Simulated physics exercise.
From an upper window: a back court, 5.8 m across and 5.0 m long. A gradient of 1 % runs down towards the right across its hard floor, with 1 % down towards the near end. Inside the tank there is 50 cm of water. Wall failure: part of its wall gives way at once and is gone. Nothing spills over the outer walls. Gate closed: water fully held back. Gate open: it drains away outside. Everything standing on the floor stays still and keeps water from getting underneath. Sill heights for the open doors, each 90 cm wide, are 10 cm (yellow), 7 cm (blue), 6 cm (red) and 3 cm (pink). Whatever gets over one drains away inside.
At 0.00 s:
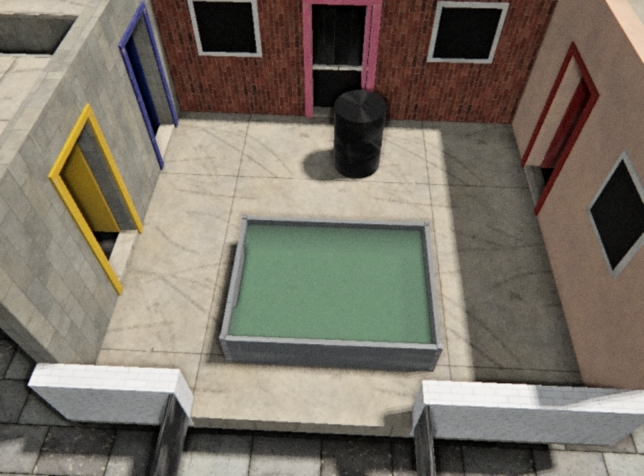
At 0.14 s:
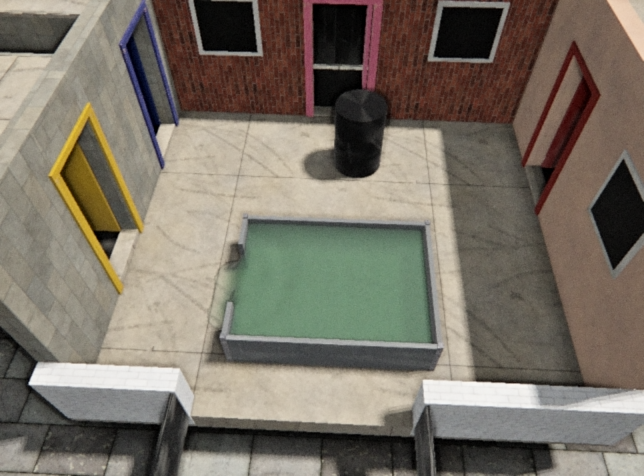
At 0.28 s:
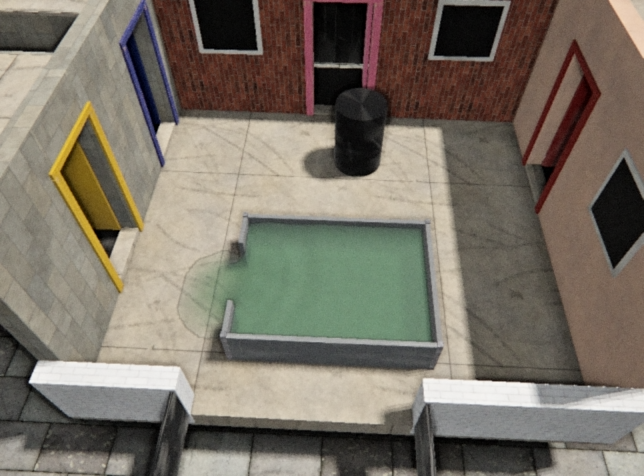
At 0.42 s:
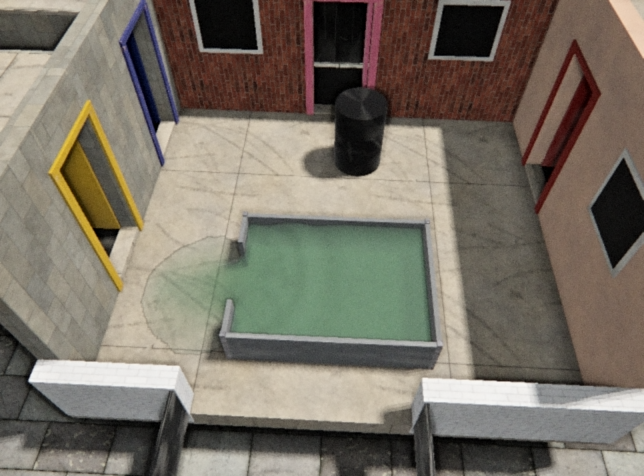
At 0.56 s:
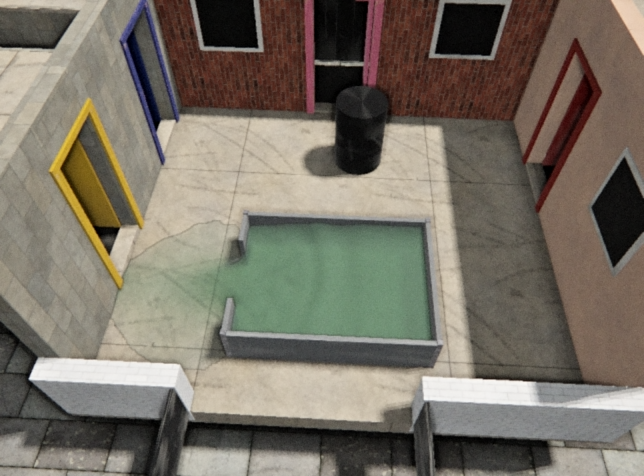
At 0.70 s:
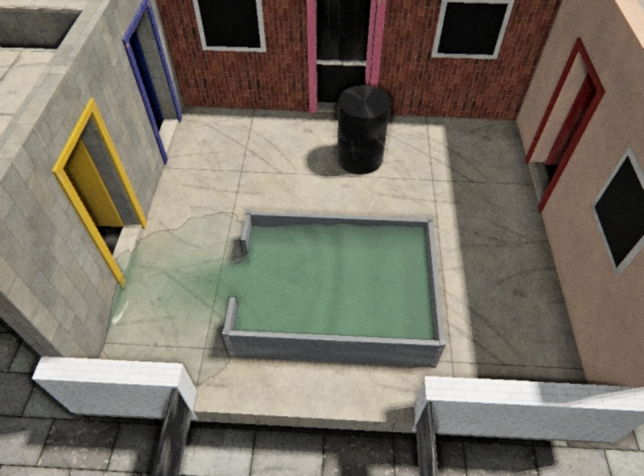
Green water poured through a gap that opened in the left wall of a low tank in a courtyard, then fanned out in a thin sheet across the pale floor to the yellow-framed doorway's side.
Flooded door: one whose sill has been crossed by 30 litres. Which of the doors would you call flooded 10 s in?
I would call the yellow door flooded; I would call the blue door not flooded; I would call the red door not flooded; I would call the pink door not flooded.
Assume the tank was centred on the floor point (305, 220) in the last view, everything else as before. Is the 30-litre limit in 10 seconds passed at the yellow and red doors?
For the yellow door, the amount is too high; for the red door, the amount is acceptable.
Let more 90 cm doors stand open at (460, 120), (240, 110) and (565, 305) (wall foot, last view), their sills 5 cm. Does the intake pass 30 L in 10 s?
Well, the first is on the low side, the second is on the high side, and the third is on the low side.
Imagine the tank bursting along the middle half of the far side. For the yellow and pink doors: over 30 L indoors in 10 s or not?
Result: Yellow limit not passed, pink limit passed.
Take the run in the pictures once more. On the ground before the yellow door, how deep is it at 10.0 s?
Reading: Close to 8.0 cm.
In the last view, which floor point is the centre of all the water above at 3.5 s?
The water's centre sits at about (275, 286).
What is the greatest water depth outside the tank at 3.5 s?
Roughly 21 cm.
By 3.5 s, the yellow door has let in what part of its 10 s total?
I'd put it at about 75 per cent by that point.
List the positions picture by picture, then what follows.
The tank at (333, 280) is whole and still, 50 cm deep, in the first picture.
Water pours out at (242, 289) and has run 0.5 m, to (232, 266); typically 8 cm deep outside, 50 cm at the tank's back, in the second picture.
The front is at (200, 267), 0.8 m from the gap at (242, 289); 0.7 m2 of floor is under water; 50 cm left at the back of the tank, in the third picture.
The front is at (157, 275), 1.2 m from the gap at (242, 288); 1.4 m2 of floor is under water; 50 cm left at the back of the tank, in the fourth picture.
The front is at (115, 307), 1.6 m from the gap at (242, 286); 2.2 m2 of floor is under water; 50 cm left at the back of the tank, in the fifth picture.
The front is at (106, 341), 1.8 m from the gap at (244, 285); 2.8 m2 of floor is under water; 50 cm left at the back of the tank, in the sixth picture.
After 1.4 s water covers 15 % of the floor and is deepest (38 cm) near (92, 384); yellow door 23 cm at the sill, 30 L in, blue door not reached, red door not reached, pink door not reached.
After 2.2 s water covers 25 % of the floor and is deepest (30 cm) near (115, 315); yellow door 24 cm at the sill, 81 L in, blue door 4 cm at the sill, 0 L in, red door not reached, pink door not reached.
After 3.5 s water covers 40 % of the floor and is deepest (21 cm) near (92, 384); yellow door 18 cm at the sill, 152 L in, blue door 4 cm at the sill, 0 L in, red door not reached, pink door not reached.
After 6.0 s water covers 60 % of the floor and is deepest (18 cm) near (92, 384); yellow door 14 cm at the sill, 198 L in, blue door 6 cm at the sill, 1 L in, red door not reached, pink door 4 cm at the sill, 0 L in.
After 10.0 s water covers 90 % of the floor and is deepest (12 cm) near (92, 384); yellow door 8 cm at the sill, 208 L in, blue door 5 cm at the sill, 3 L in, red door 6 cm at the sill, 0 L in, pink door 5 cm at the sill, 7 L in.
